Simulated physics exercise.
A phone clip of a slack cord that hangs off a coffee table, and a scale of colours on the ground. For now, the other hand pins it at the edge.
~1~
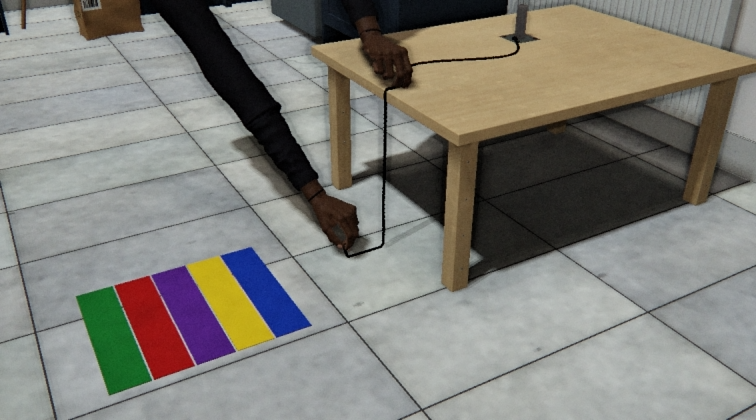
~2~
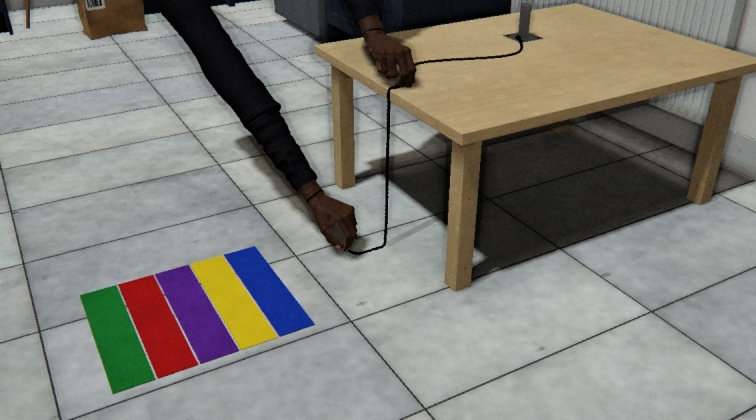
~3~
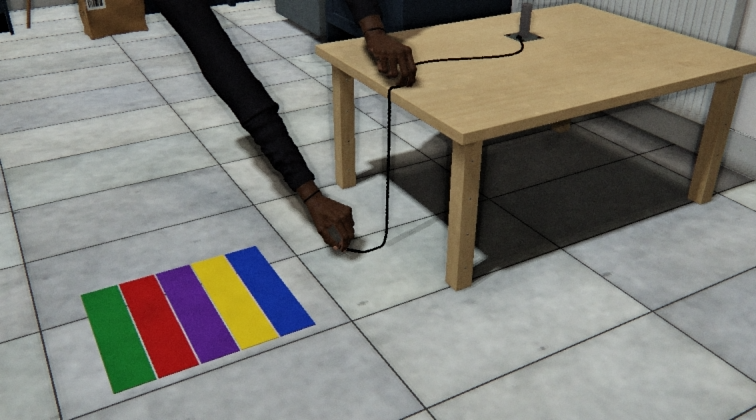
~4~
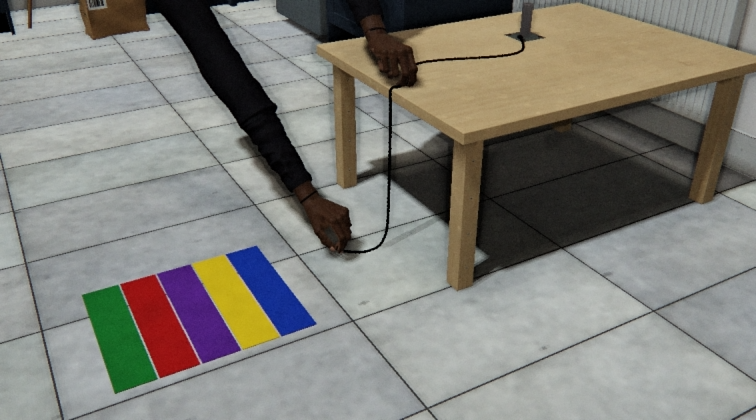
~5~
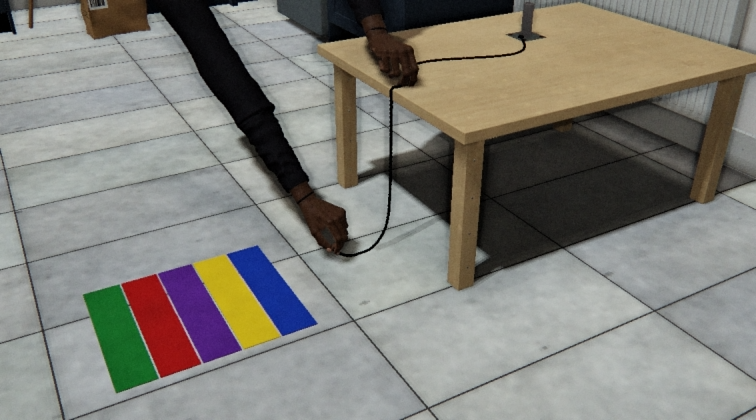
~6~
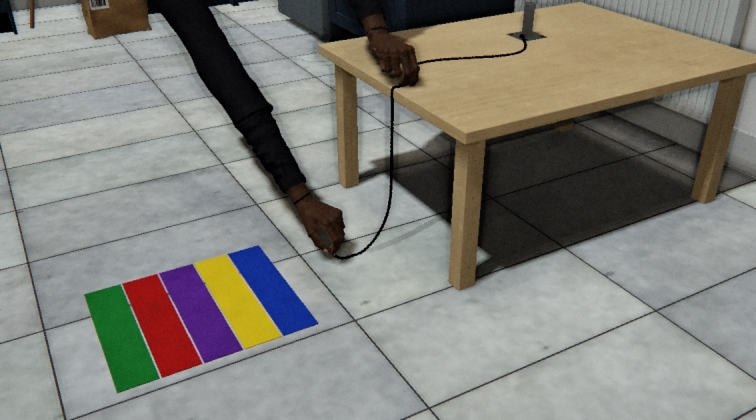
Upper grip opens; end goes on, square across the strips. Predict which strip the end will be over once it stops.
I would say the purple strip.
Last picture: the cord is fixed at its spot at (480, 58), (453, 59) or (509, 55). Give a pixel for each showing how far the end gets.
First try (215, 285), second try (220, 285), third try (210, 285).
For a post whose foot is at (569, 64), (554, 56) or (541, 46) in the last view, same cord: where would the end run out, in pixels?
Approximate pixels in order: (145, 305), (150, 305), (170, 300).
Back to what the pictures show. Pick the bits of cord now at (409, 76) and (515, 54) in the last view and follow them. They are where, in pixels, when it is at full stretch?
Roughly at (385, 85), and the other roughly at (483, 49).
Early on, end near (261, 272); over blue.
Midway, end near (217, 285); over yellow.
At the end of the slack, end near (190, 293); over purple. The end stops over the purple strip.
